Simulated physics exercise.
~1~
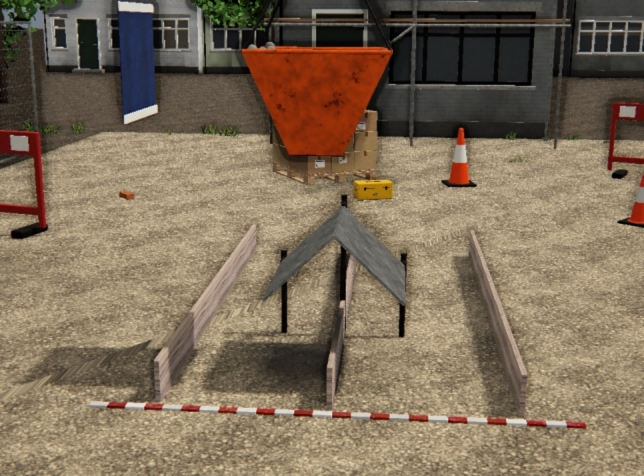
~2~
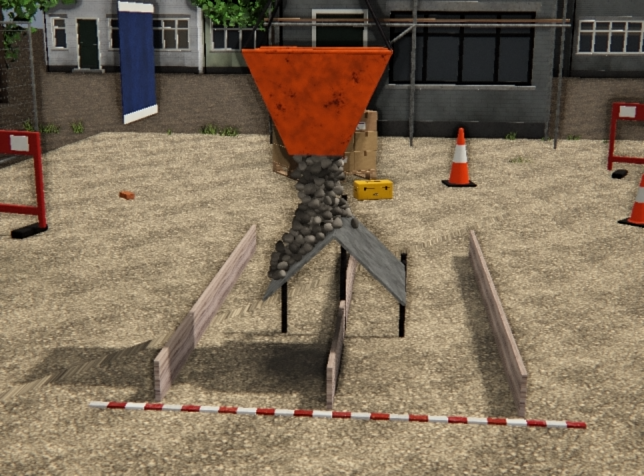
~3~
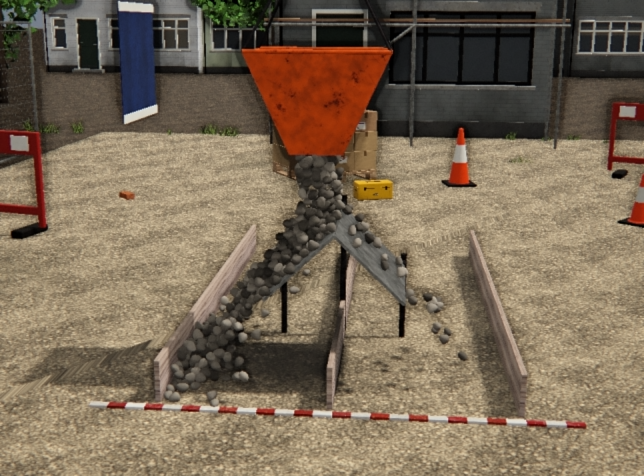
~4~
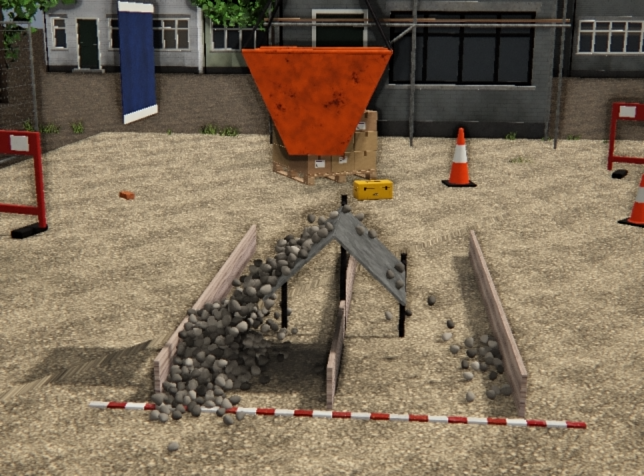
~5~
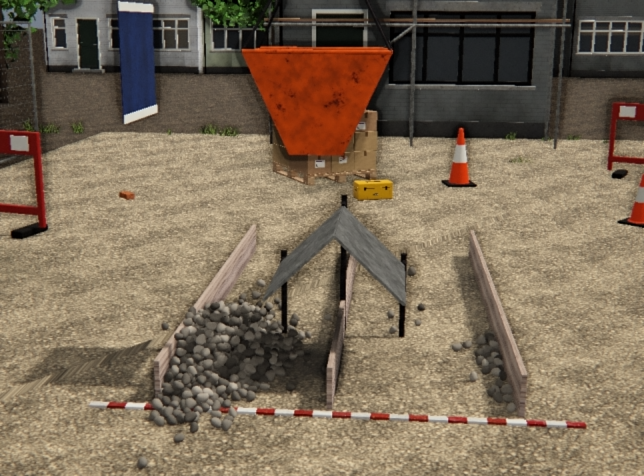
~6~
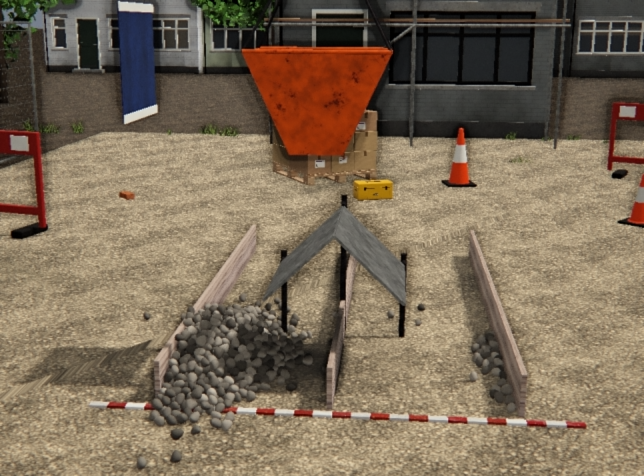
The clip opens on an orange hopper hanging above a grey, roof-shaped steel divider, with three low boards forming two bays on sandy ground behind a red and white striped staff. Grey stones pour from the bottom of the hopper and land mostly on the left slope. They tumble down into the left bay, while a few slide down the right slope and scatter toward the right board. The hopper empties, and the last stones slip off the steel. It ends with a large heap in the left bay, some stones spilling past the staff, and a small cluster against the right board.
